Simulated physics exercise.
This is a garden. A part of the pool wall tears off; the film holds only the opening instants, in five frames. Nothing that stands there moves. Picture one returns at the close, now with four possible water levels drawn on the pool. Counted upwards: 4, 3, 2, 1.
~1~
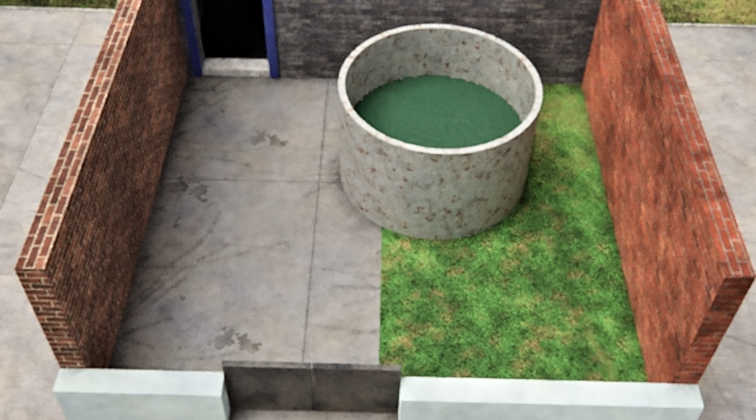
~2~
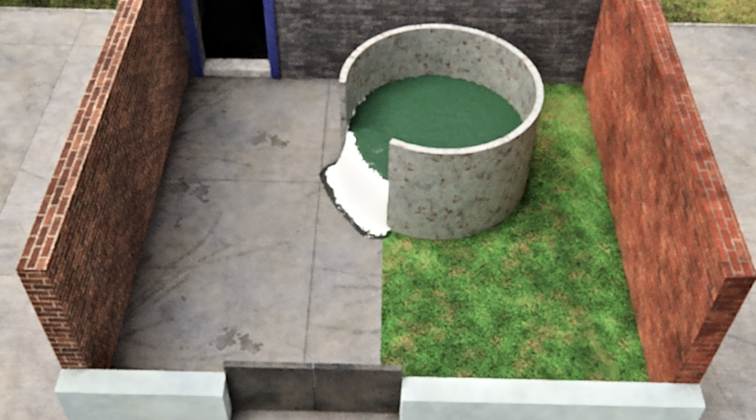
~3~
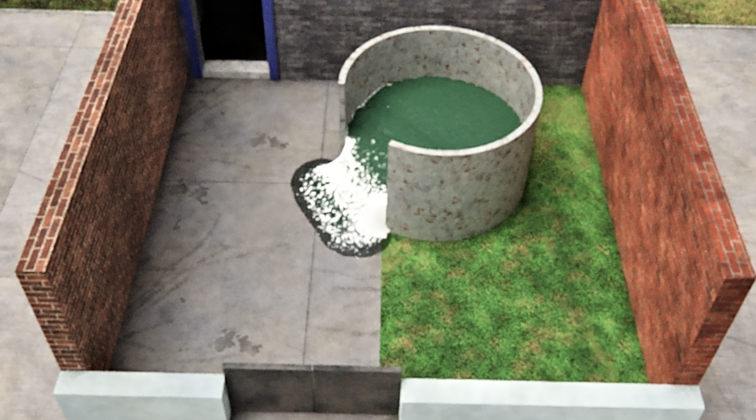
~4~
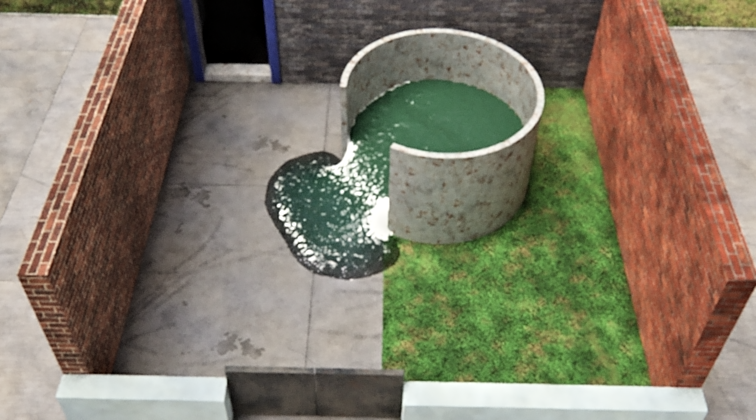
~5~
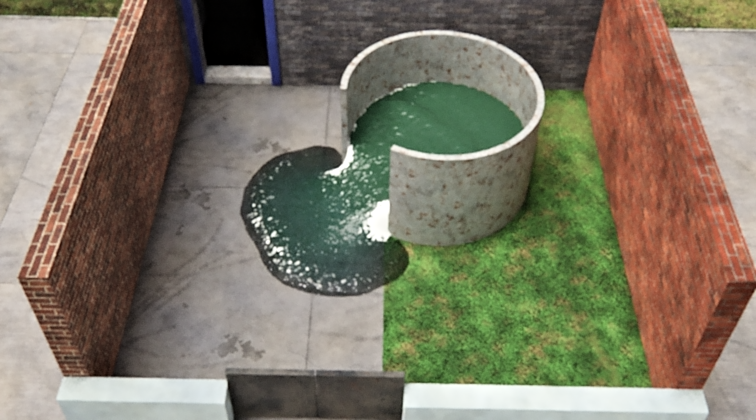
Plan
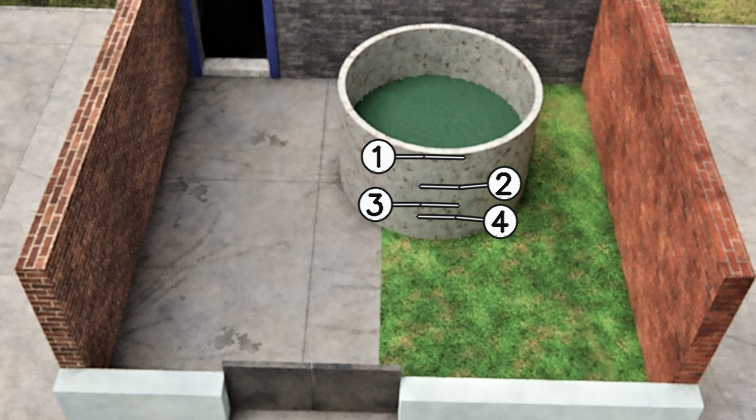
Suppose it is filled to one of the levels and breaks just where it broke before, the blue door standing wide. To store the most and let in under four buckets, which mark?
Use mark 3.
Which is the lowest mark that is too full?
That is mark 2.
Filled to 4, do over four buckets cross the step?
No, not at all.
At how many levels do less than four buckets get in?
Two of the four.
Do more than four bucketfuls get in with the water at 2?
Yes.
On the marked copy, 1 at (443, 157); 2 at (440, 186); 3 at (438, 205); 4 at (437, 216); from the bottom up 4, 3, 2, 1.
Choosing 1, dozens of bucketfuls pour in.
Choosing 2, about 11 bucketfuls get in.
Choosing 3, a bucket or two gets in.
Choosing 4, nothing gets over.
